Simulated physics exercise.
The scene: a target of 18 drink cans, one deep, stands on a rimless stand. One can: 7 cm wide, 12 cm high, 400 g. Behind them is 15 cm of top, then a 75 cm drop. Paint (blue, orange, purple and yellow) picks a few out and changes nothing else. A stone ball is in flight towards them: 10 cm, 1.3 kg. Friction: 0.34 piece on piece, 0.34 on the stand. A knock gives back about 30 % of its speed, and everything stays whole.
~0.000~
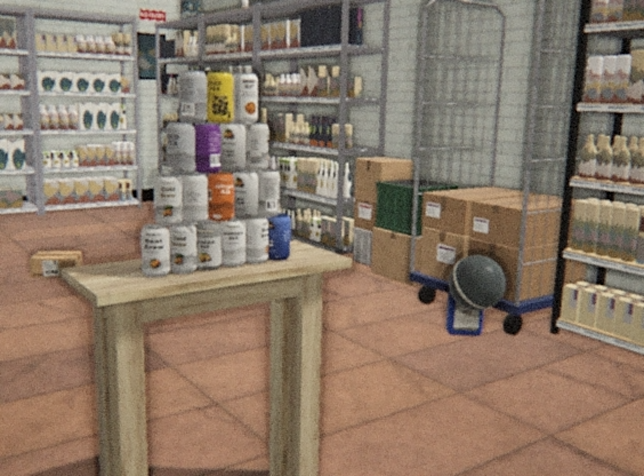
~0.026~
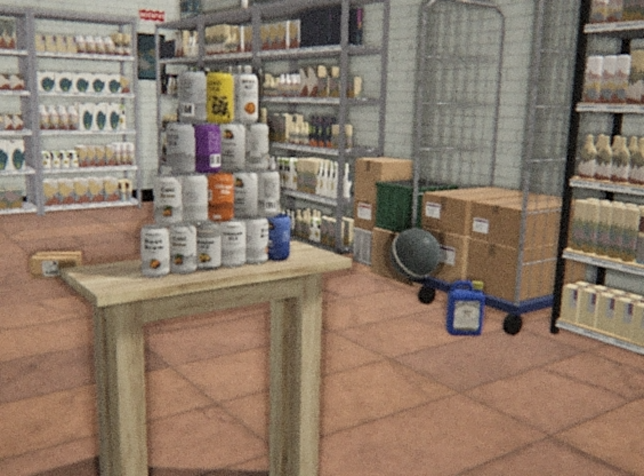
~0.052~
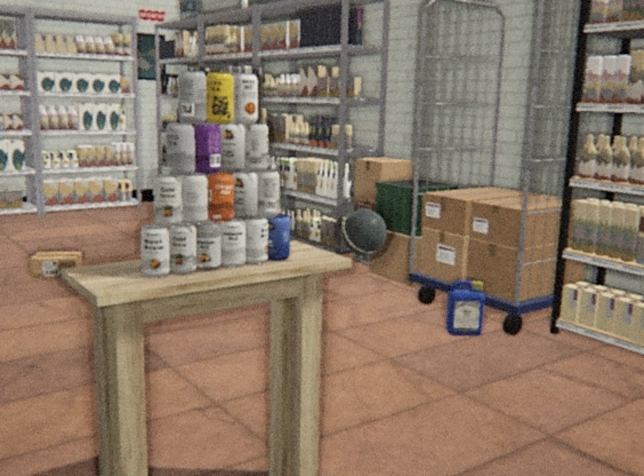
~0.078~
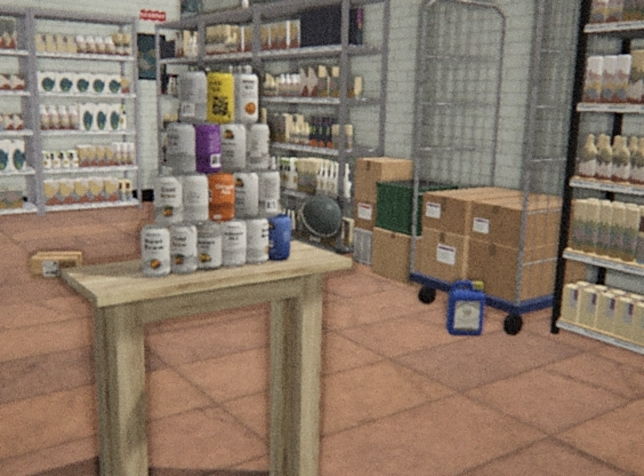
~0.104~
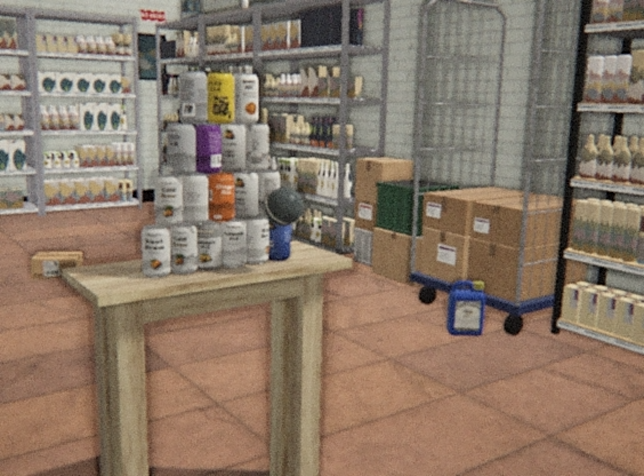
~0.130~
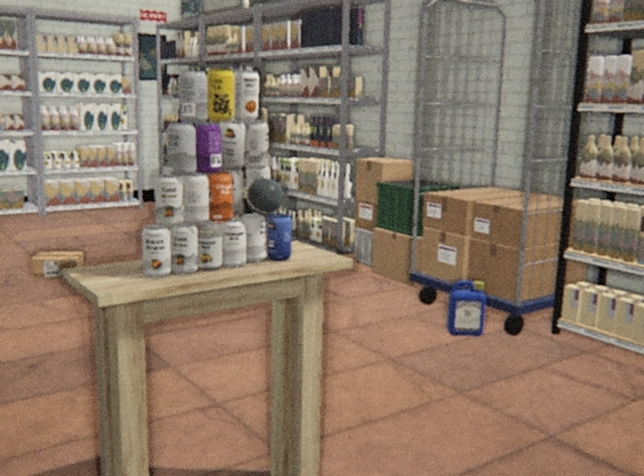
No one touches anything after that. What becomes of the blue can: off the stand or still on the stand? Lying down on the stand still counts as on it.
The blue can stays up there.
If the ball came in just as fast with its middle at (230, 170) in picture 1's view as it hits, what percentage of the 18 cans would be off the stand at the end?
Then 60 per cent.
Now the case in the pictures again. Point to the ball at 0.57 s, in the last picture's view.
At about (162, 280).
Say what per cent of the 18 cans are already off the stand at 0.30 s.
At that moment 0 per cent.
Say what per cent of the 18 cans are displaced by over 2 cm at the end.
It is 40 per cent.
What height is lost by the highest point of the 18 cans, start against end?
Roughly 0 cm.
After 0.30 s, ball still moving; none of the 18 cans off the stand, 8 disturbed; blue can unmoved; yellow can leaning 47°.
After 0.57 s, ball still moving; 3 of the 18 cans off the stand; blue can unmoved; yellow can upside down.
After 0.93 s, ball still moving; 7 of the 18 cans off the stand; blue can unmoved; yellow can on its side.
By the end (1.1 s), ball rolling away; 7 of the 18 cans off the stand; blue can unmoved; yellow can leaning 24°, 1.11 m lower; orange can shifted 11 mm. As the last picture would show them, middles, blue can near (279, 237).
